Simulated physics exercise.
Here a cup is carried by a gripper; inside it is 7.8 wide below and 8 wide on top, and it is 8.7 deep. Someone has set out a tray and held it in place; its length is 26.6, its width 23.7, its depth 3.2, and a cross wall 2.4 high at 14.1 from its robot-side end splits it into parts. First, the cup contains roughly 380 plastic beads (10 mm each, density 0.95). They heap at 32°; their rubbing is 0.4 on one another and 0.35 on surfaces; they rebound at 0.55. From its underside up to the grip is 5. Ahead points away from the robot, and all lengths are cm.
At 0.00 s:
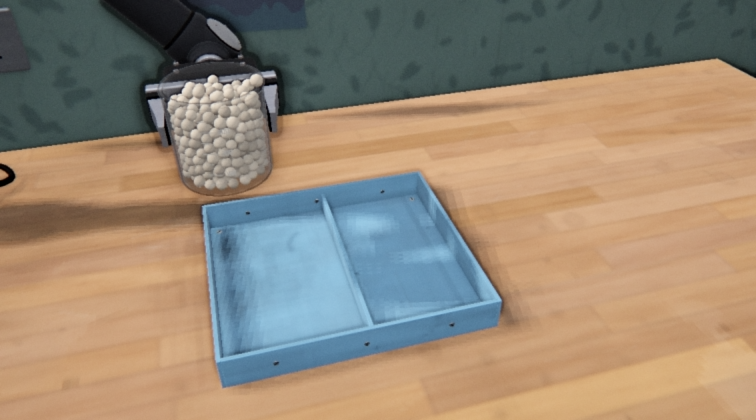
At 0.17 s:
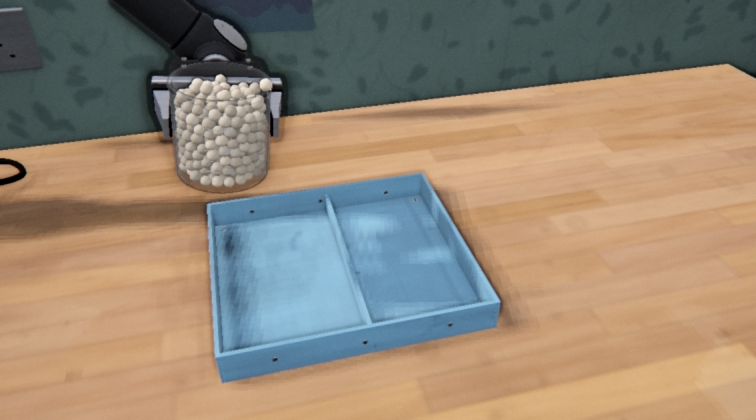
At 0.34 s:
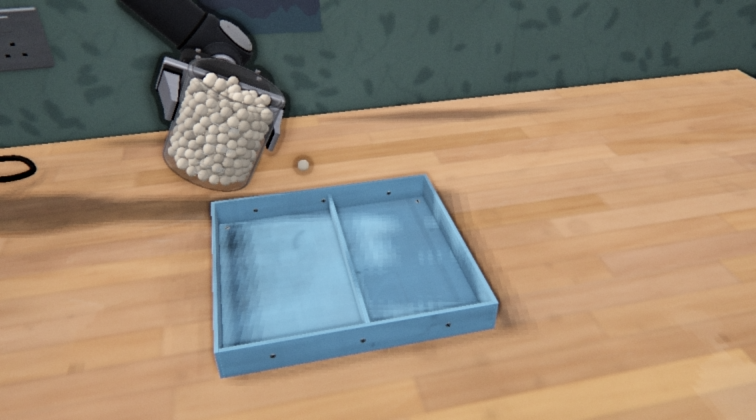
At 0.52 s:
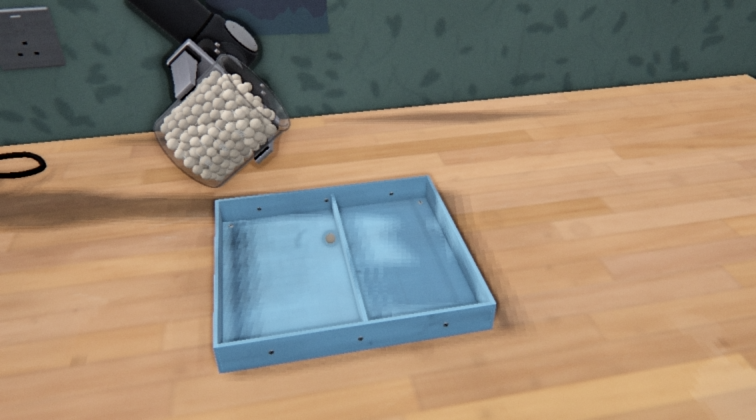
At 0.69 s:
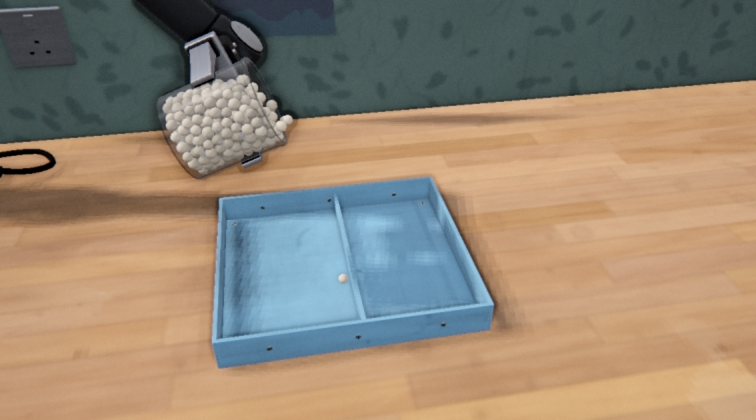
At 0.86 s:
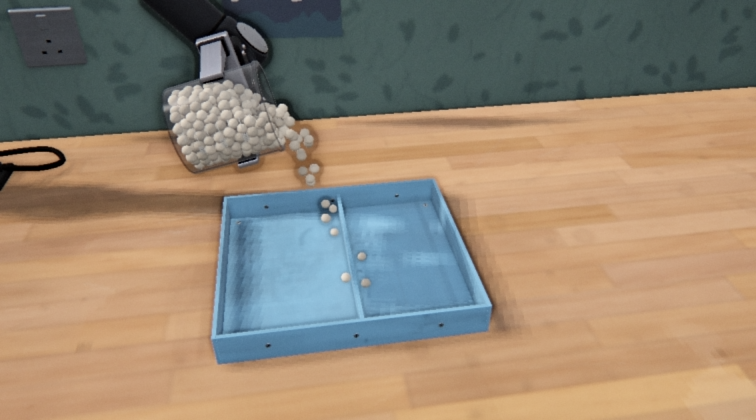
In the video, a robotic gripper holds a clear cup full of pale beads above a light blue divided tray on a wooden surface and tilts it to the right; one bead drops out first, then several more fall into both compartments.
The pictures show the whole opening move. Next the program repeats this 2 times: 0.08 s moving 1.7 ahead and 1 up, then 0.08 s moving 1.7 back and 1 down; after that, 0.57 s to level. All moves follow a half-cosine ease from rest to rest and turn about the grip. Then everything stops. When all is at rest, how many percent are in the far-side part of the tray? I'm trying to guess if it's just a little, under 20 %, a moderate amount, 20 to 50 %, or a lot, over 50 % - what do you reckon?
I reckon a moderate amount.
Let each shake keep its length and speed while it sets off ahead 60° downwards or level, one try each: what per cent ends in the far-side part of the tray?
5 and 30 %.
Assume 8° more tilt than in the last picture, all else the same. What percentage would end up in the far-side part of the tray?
About 35 percent.
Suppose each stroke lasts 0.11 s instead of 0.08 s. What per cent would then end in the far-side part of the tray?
That would give around 15 per cent.
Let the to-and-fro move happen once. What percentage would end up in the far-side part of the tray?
Then roughly 20 percent.
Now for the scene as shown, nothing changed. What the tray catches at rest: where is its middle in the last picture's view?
I'd put it at roughly (362, 262).
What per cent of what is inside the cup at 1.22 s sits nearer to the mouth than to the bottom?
Something near 60 per cent is there.
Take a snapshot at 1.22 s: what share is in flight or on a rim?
17 %.
After 1.22 s, tilted 76° forward, highest piece 21 above the table; 193 in the cup, 74 in the far-side part, 45 in the robot-side part, 65 in flight or on a rim.
After 1.57 s, tilted 17° forward, highest piece 22 above the table; 169 in the cup, 107 in the far-side part, 97 in the robot-side part, 4 on the table or floor.
After 1.95 s, level, highest piece 22 above the table; 169 in the cup, 108 in the far-side part, 96 in the robot-side part, 4 on the table or floor.
After 3.00 s, level, highest piece 22 above the table; 169 in the cup, 108 in the far-side part, 96 in the robot-side part, 4 on the table or floor.
In the end, 169 in the cup, 108 in the far-side part, 96 in the robot-side part, 4 on the table or floor. That is 29 % in the far-side part of the tray.
